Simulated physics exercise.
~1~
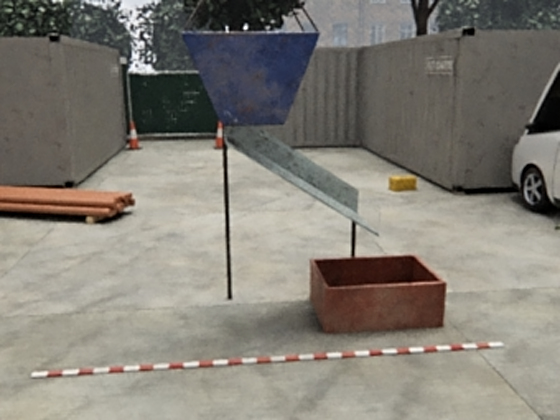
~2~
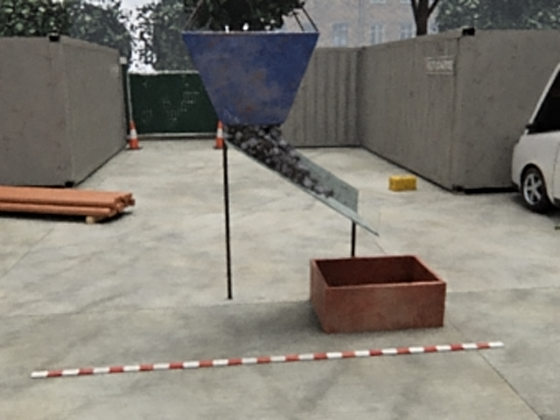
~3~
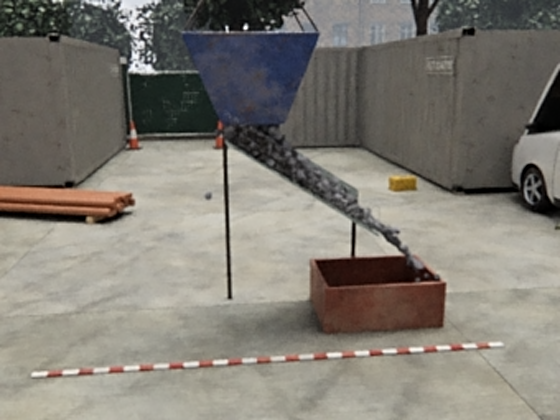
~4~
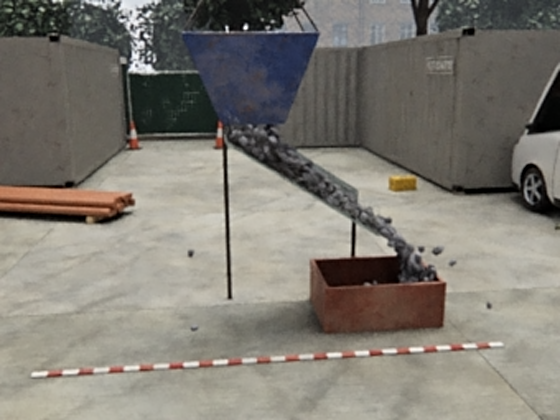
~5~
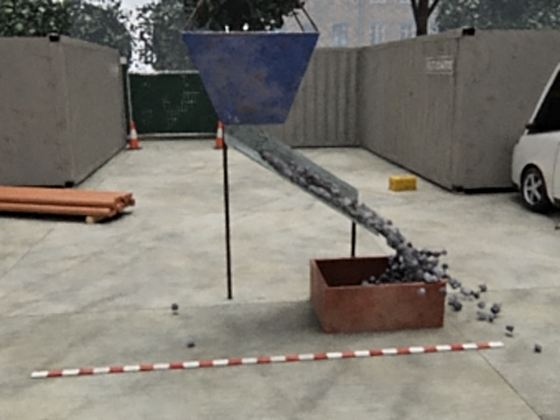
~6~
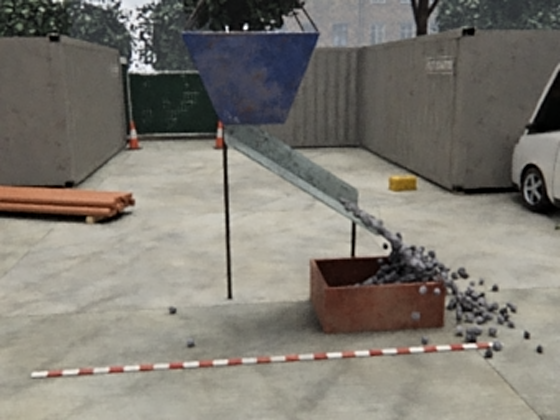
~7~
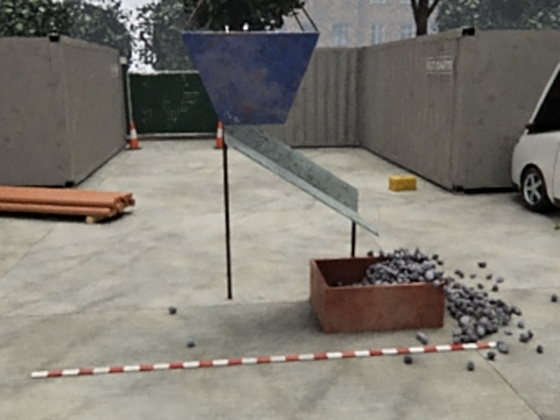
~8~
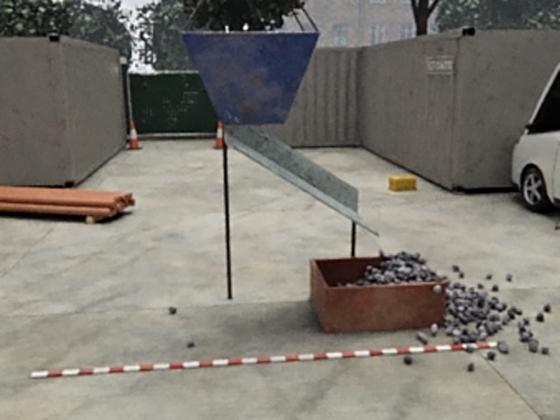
A concrete yard with grey containers, a green gate and orange cones at the back is seen from a fixed, slightly raised view. A blue skip hangs above a sloping steel chute that leads down to a reddish open bin, with a red and white striped pole on the ground in front. Grey stones pour from the skip's bottom and slide down the chute to the right. They drop into the bin, while a few stray to its left and others spill over its right side. The skip and chute empty, leaving most stones heaped in the bin and the rest scattered beside it, mainly to the right.
